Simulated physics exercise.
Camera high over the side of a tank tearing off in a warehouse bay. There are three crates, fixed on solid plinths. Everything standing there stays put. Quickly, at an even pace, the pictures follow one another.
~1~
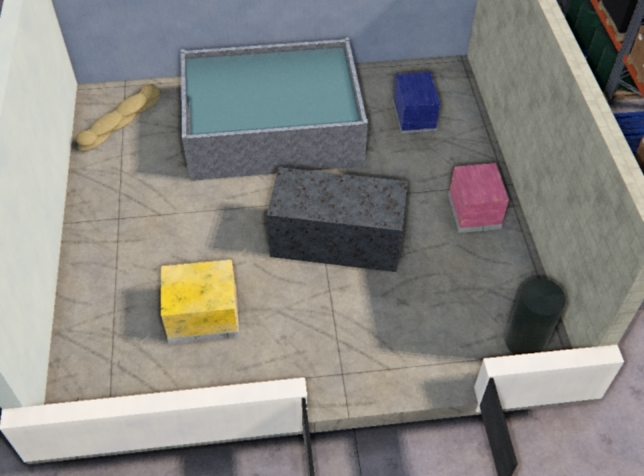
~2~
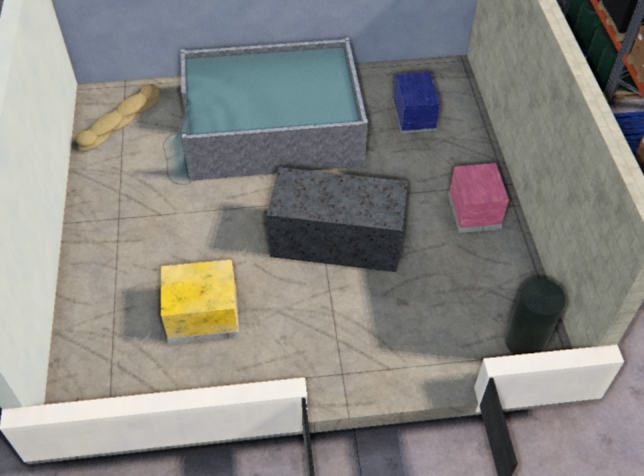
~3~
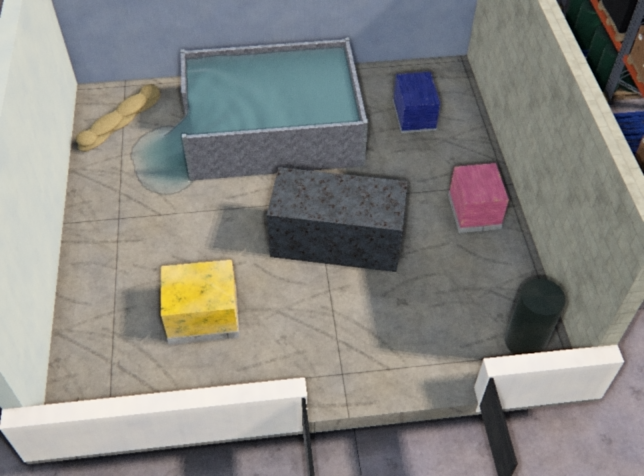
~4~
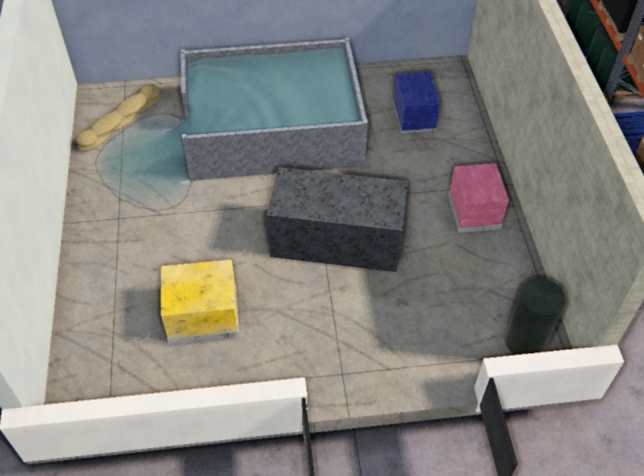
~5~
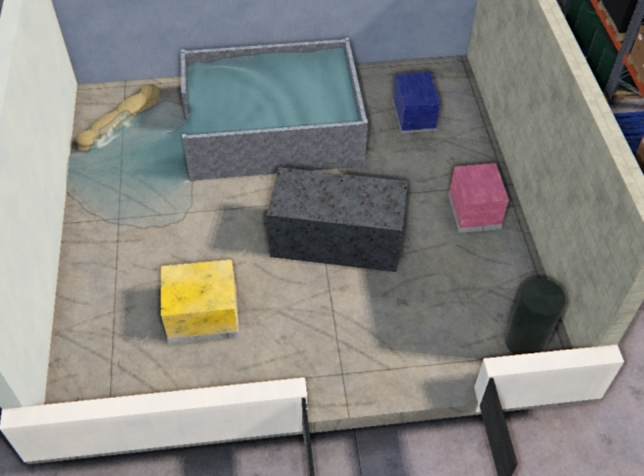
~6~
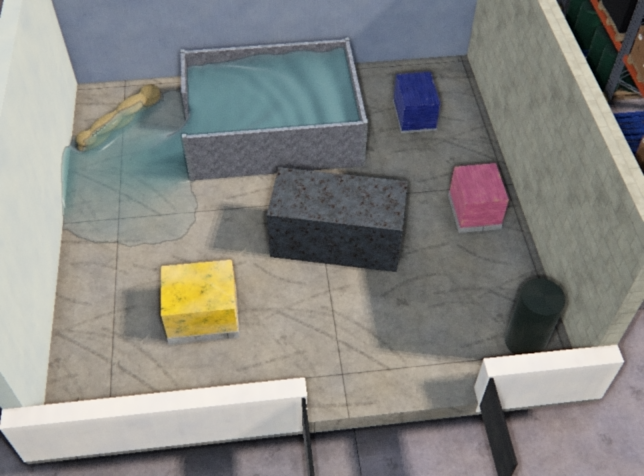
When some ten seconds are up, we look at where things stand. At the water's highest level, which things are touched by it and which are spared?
Going through them: The yellow crate is touched; the blue crate is touched; the pink crate is touched.
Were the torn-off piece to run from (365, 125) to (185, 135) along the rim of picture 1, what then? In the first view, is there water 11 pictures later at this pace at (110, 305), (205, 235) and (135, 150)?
Taken in turn, that's reached, reached, and finally not reached.
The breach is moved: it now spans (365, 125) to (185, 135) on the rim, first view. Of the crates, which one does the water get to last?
The crate marked blue comes last.
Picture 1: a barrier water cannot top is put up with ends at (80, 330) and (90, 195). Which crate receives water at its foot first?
First is the one in yellow.
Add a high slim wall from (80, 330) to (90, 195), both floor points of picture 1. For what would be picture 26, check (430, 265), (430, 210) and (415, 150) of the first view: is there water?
As listed: Free of water, no water, clear.
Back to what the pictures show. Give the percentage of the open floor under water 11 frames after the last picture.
I'd put it at roughly 30 per cent.
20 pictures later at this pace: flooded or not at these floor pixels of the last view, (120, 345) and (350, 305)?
Swamped; unflooded.
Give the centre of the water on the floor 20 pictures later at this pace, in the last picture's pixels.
The water's centre sits above (204, 180).
A moment on, water covers 20 % of the floor; the yellow crate not reached, the blue crate not reached, the pink crate not reached.
Next, water covers 30 % of the floor; the yellow crate water round its plinth, the blue crate not reached, the pink crate not reached.
Then, water covers 45 % of the floor; the yellow crate water round its plinth, the blue crate not reached, the pink crate not reached.
Later, water covers 80 % of the floor; the yellow crate water round its plinth, the blue crate water round its plinth, the pink crate water round its plinth.
In the end, water covers 100 % of the floor; the yellow crate was topped, the blue crate was topped, the pink crate was topped.
